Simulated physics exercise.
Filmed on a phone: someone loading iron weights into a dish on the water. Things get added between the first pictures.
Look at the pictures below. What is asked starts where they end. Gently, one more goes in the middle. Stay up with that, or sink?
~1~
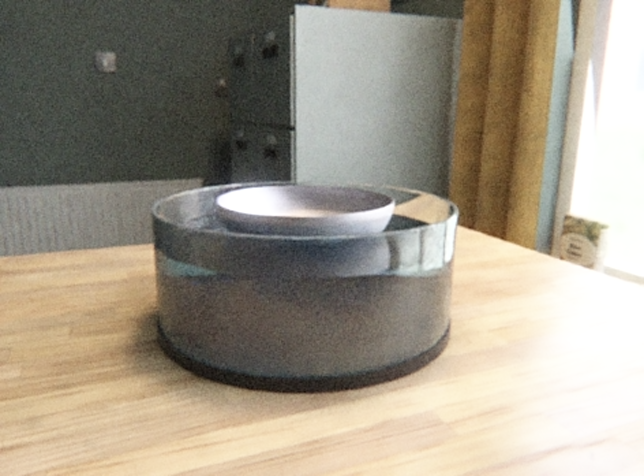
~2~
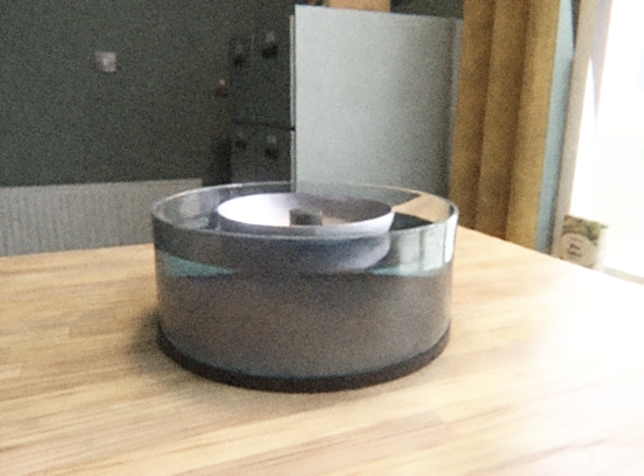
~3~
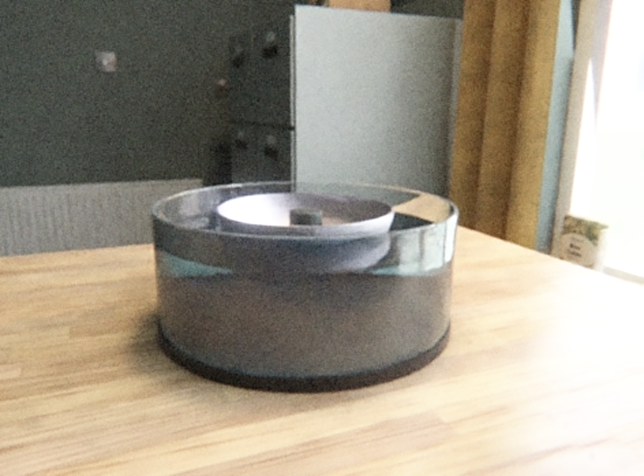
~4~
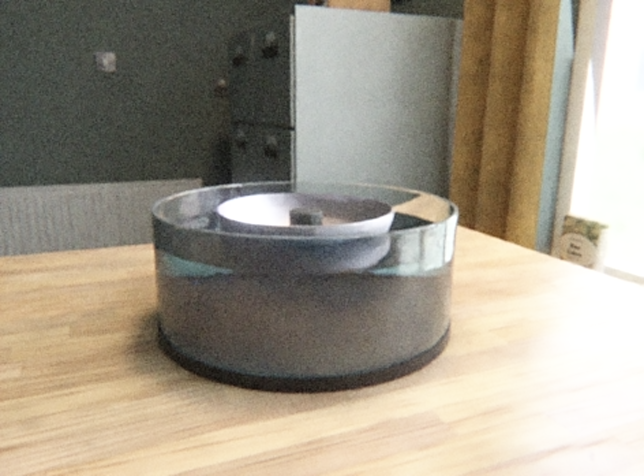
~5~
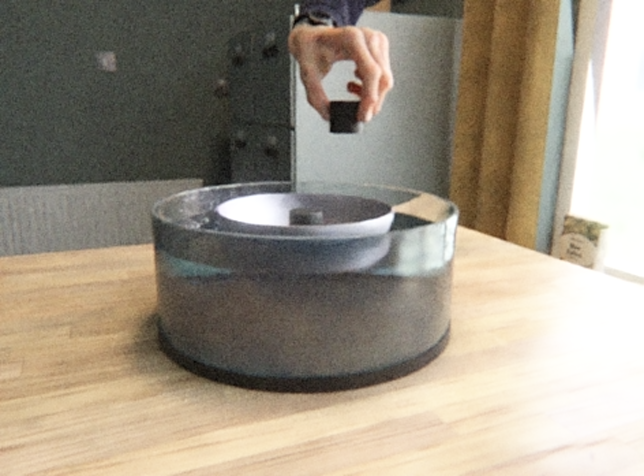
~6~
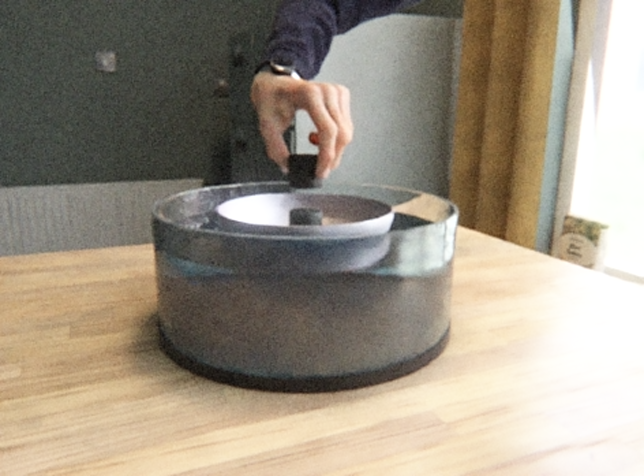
It stays up.
Shortly, the iron weight is in and the dish dips.
Then, it steadies; about a third of its side above the surface.
At the finish, the dish floats; about a third of its side above the surface.
